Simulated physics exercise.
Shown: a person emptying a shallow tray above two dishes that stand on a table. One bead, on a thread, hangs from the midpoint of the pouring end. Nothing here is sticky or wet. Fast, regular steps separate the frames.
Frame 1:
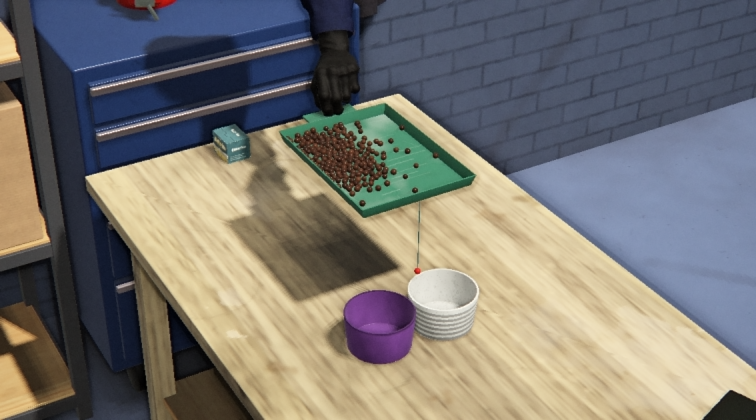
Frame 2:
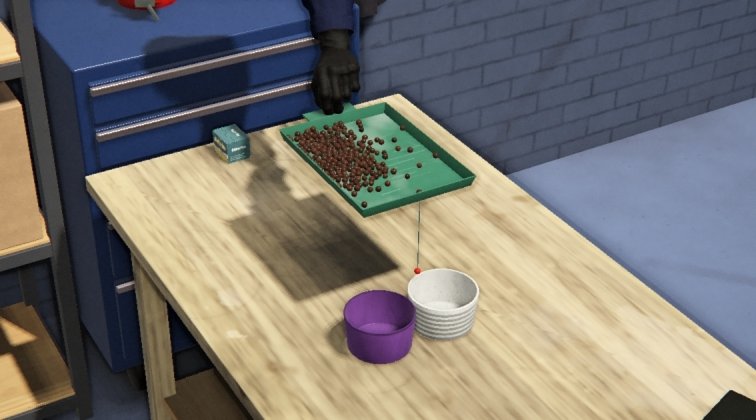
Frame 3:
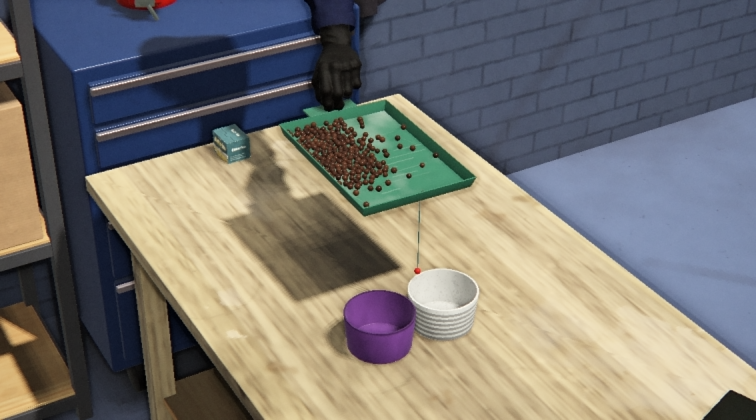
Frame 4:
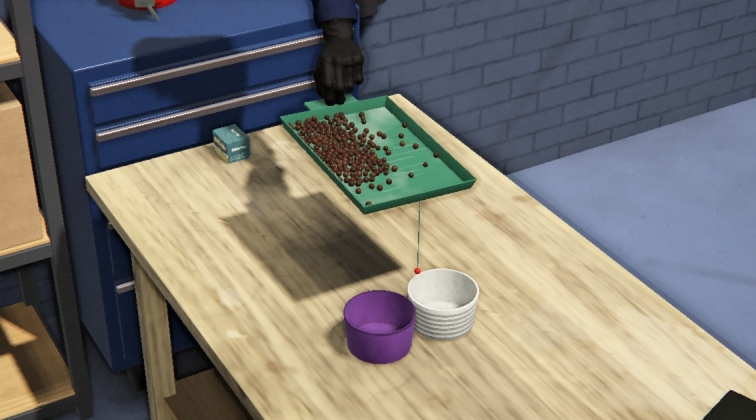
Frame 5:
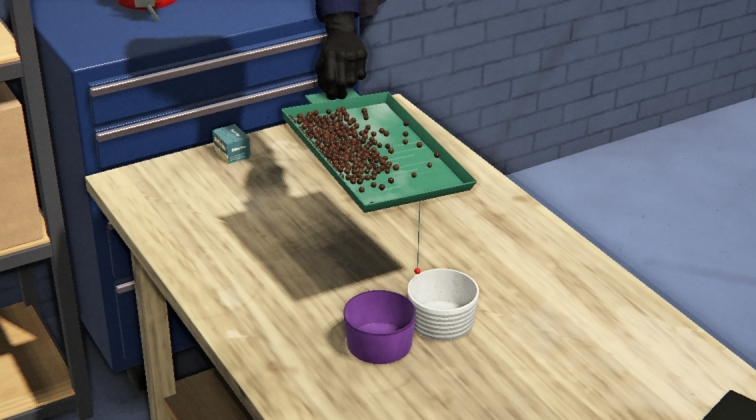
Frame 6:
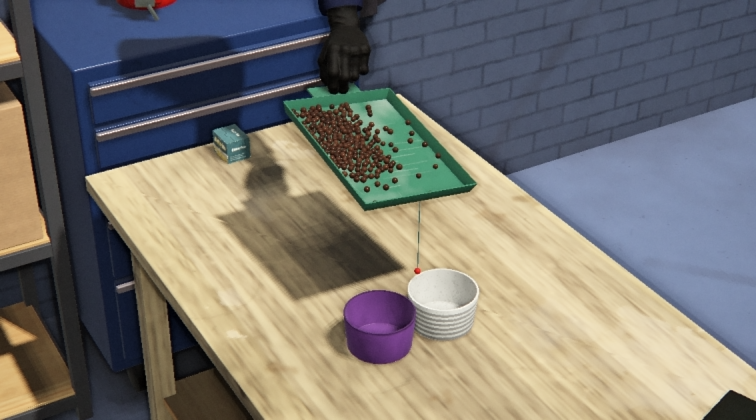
At a wooden workbench beside a blue tool cabinet, a black-gloved hand holds a green tray of small brown balls above a purple dish and a white one. The hand slowly raises the tray's back end, tilting it slightly toward its right front corner, and the balls shift a little.
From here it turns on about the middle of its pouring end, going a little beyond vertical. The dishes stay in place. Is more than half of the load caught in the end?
No.
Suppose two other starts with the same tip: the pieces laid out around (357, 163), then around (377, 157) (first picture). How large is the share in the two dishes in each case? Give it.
Respectively 10 and 10 in a hundred.
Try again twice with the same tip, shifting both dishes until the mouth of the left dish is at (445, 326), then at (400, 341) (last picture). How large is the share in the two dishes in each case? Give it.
It comes to roughly 0 per cent in one try and roughly 0 per cent in the next.
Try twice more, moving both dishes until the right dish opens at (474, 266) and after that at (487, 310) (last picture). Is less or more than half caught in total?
Result, first setup: A majority share; second setup: A minority share.
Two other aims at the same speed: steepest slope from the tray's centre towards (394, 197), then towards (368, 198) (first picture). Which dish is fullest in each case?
It would be the left-side one to begin with, and after that the left-side one.
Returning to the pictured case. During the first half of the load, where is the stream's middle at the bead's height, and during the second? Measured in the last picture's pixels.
At (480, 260) for the first part, then at (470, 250) for the others.
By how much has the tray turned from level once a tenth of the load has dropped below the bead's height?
Roughly 45 degrees at that moment.
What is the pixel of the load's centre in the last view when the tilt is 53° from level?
(454, 189).
Just after the last frame, tray tipped steeply; the larger part on the tray; just a few in the right dish; roughly a quarter outside both; about a tenth in the air.
A moment on, tray tipped right over; about a tenth on the tray; about a tenth in the right dish; the larger part outside both; about a tenth in the air.
Further on, tray tipped past a quarter turn; about a tenth in the right dish; almost all outside both.
When it is over, tray tipped past a quarter turn; not one in the left dish; about a tenth in the right dish; almost all outside both.
